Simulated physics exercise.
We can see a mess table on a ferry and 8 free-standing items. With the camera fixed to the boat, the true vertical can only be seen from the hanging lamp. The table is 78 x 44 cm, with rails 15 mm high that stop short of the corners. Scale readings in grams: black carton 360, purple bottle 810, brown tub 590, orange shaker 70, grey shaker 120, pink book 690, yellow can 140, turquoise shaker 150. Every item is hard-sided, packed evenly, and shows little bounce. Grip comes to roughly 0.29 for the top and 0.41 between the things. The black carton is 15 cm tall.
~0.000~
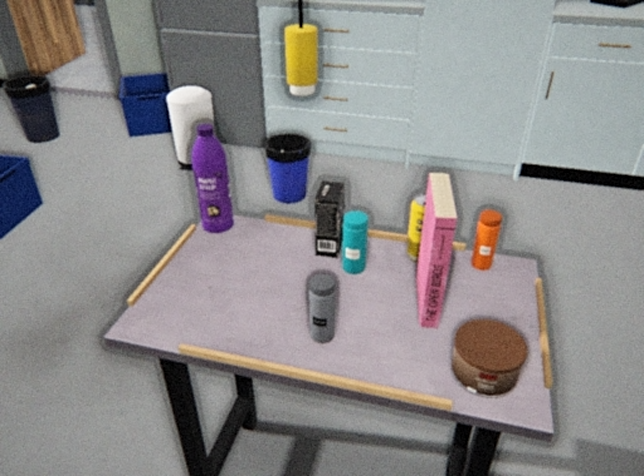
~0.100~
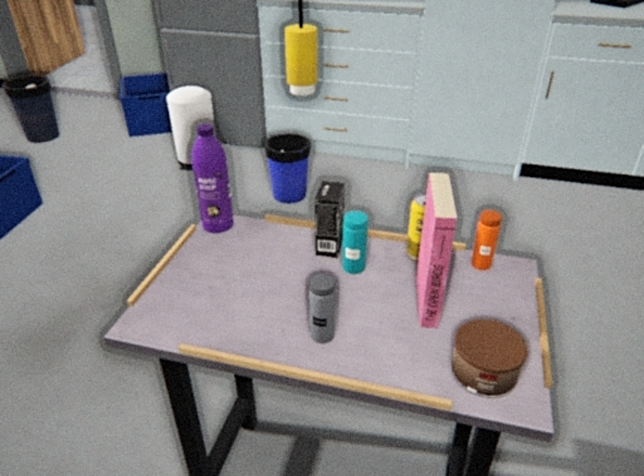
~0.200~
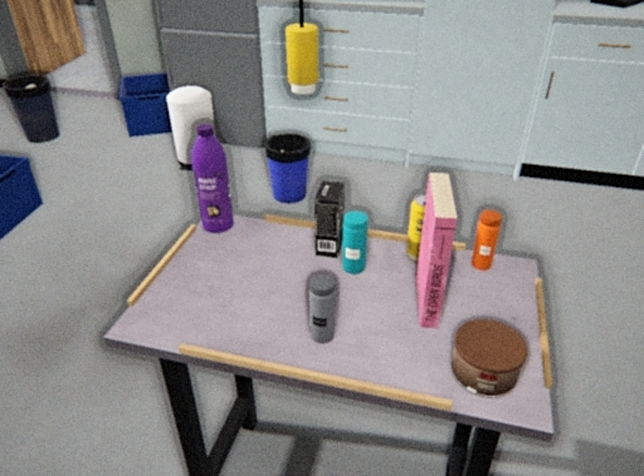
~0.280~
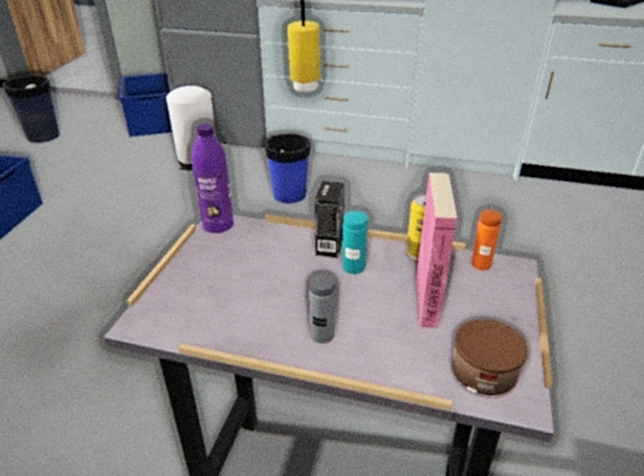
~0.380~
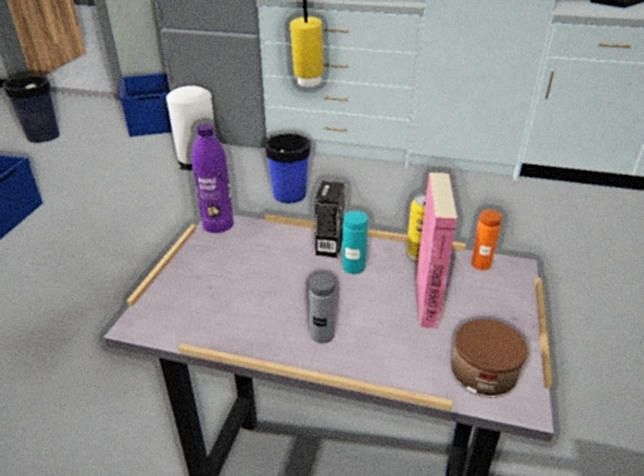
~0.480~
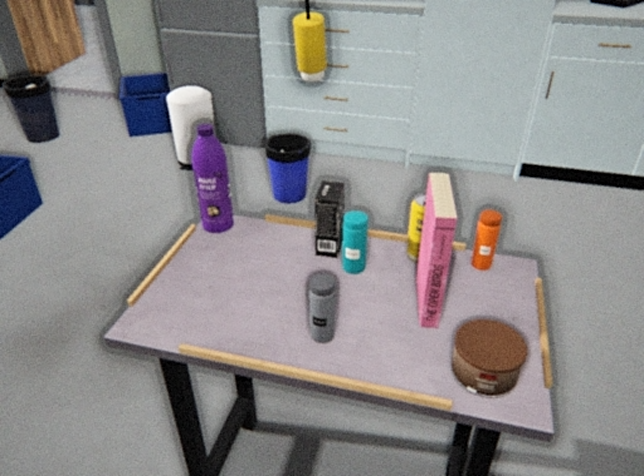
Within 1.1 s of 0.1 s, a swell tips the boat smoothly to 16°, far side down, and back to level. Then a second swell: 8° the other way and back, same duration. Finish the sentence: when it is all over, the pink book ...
The pink book is still on its base.
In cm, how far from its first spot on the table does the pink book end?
About 0 cm.
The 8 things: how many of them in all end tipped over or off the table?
The count comes out at 0.
Around 1.18 s, boat level.
Around 1.98 s, floor tilted 5°, near side down.
Finally (2.8 s), all 8 still in place (within 5 cm). In the last view, pink book near (434, 251).
